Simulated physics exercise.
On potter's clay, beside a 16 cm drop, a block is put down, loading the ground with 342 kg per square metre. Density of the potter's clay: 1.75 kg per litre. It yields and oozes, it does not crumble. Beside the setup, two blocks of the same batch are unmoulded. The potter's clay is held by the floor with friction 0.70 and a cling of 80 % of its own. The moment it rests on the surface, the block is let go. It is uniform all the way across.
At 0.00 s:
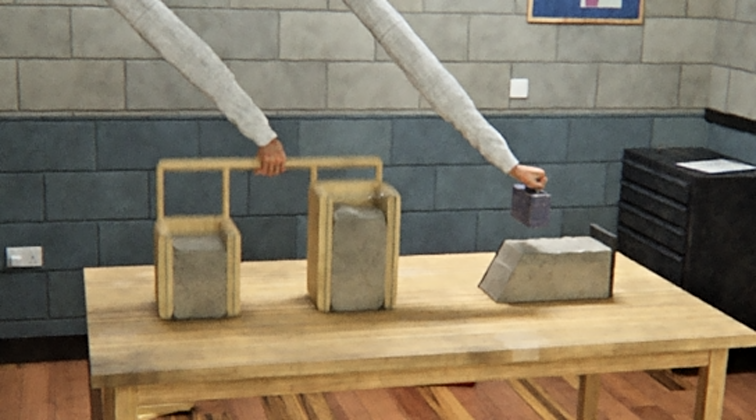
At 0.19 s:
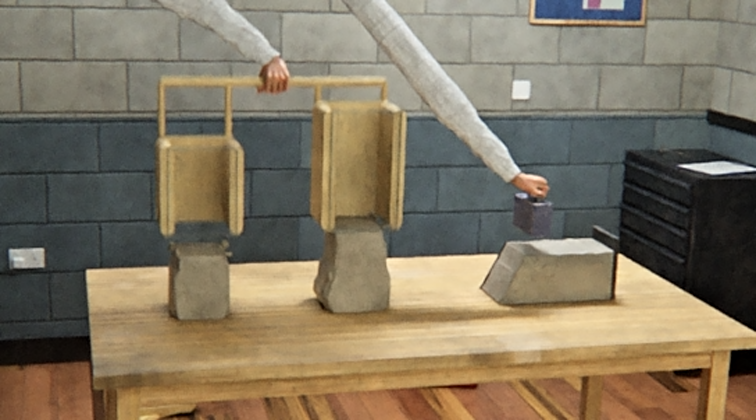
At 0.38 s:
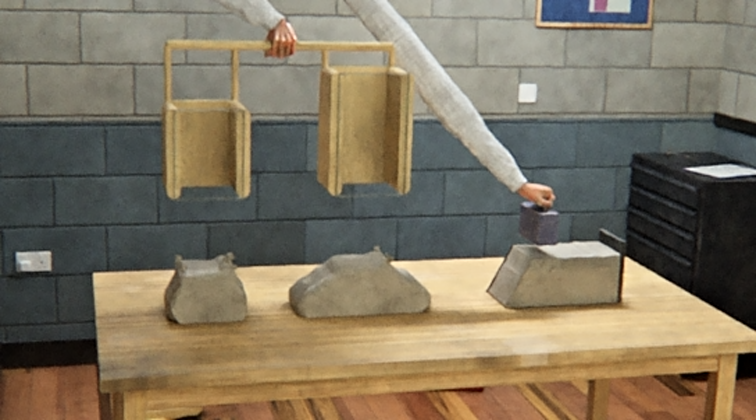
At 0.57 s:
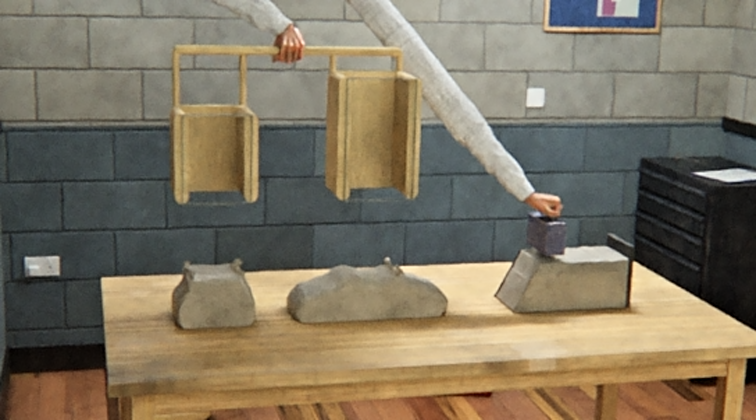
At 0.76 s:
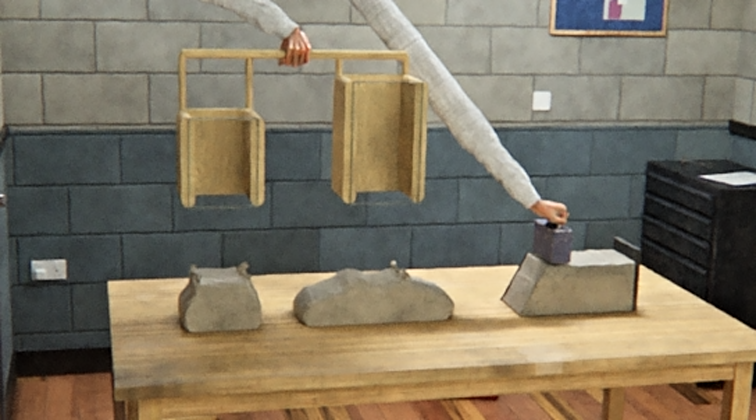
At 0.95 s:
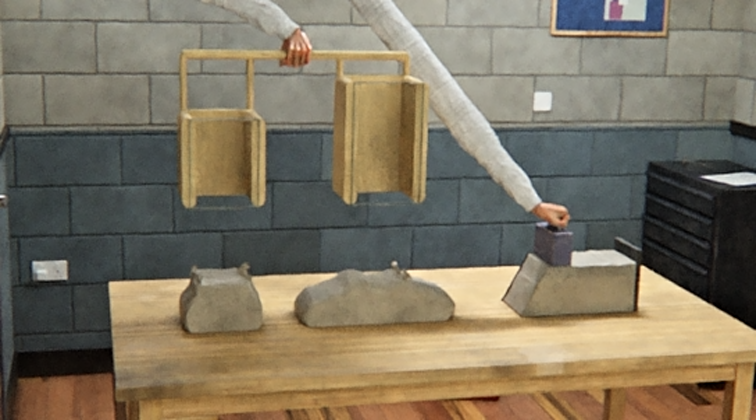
The clip shows one hand lifting a joined pair of wooden moulds off two grey clay blocks, which slump lower, the right one spreading wider, while another hand lowers a small dark block onto a sloped grey mass at right.
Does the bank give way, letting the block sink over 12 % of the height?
It comes down.
After 1.09 s, the block is down by 20 % of the bank's height and leans 7 degrees.
After 1.27 s, the block is down by 67 % of the bank's height and leans 30 degrees.
After 1.44 s, the block is down by 88 % of the bank's height and leans 32 degrees.
After 1.61 s, the block is down by 89 % of the bank's height and leans 32 degrees.
After 1.66 s, at the end, the block is down by 89 % of the bank's height and leans 32 degrees.
